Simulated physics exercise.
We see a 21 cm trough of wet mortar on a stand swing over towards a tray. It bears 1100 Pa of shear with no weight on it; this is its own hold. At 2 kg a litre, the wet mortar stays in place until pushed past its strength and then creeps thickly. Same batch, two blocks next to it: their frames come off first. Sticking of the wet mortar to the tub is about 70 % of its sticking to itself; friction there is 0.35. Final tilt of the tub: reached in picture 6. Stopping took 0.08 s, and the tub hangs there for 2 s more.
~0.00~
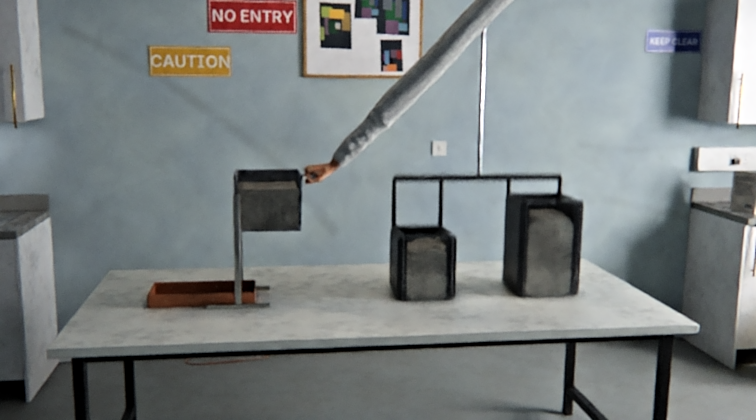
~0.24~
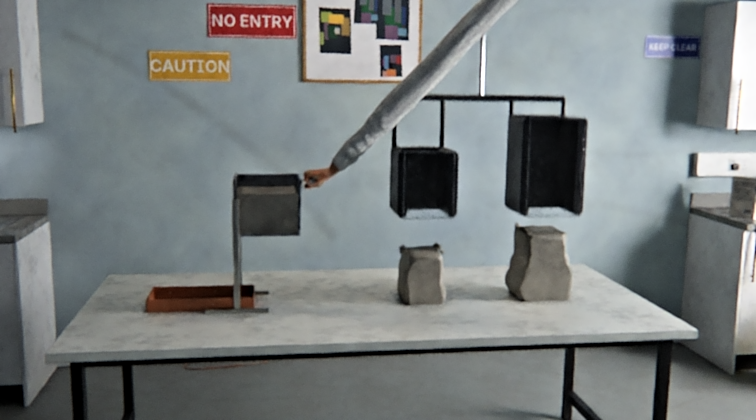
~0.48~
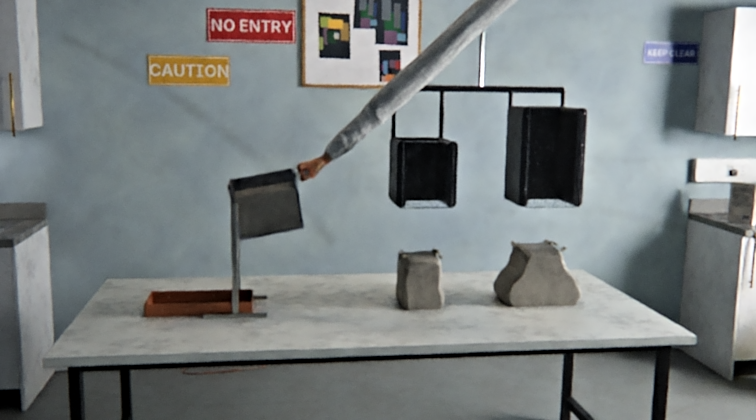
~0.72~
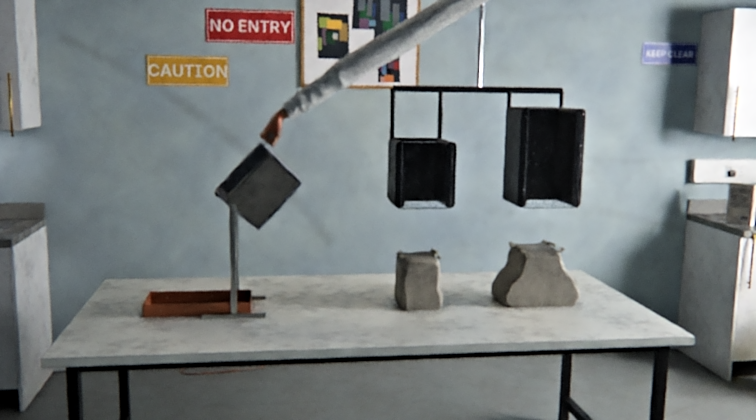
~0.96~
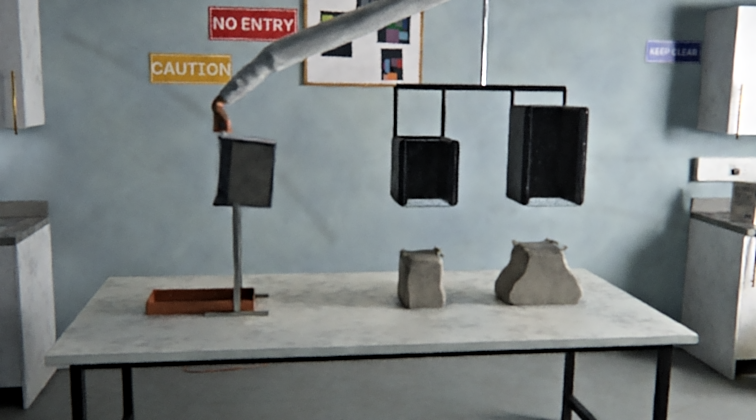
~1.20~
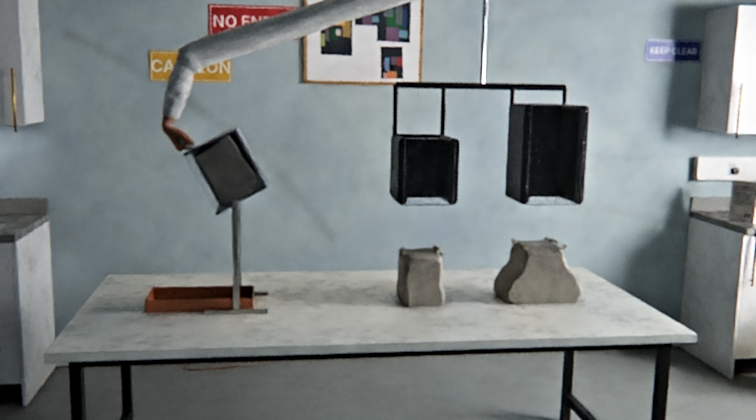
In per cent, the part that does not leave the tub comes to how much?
The part that stays comes to roughly 7 %.
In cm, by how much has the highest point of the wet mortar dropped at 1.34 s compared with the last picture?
Around 8 cm below its level in the last picture.
After 1.34 s, the tub is at 117 degrees and holds 78 %.
After 1.51 s, the tub is at 117 degrees and holds 23 %.
After 1.68 s, the tub is at 117 degrees and holds 7 %.
After 1.85 s, the tub is at 117 degrees and holds 7 %.
After 3.20 s, at the end, the tub is at 117 degrees and holds 7 %.
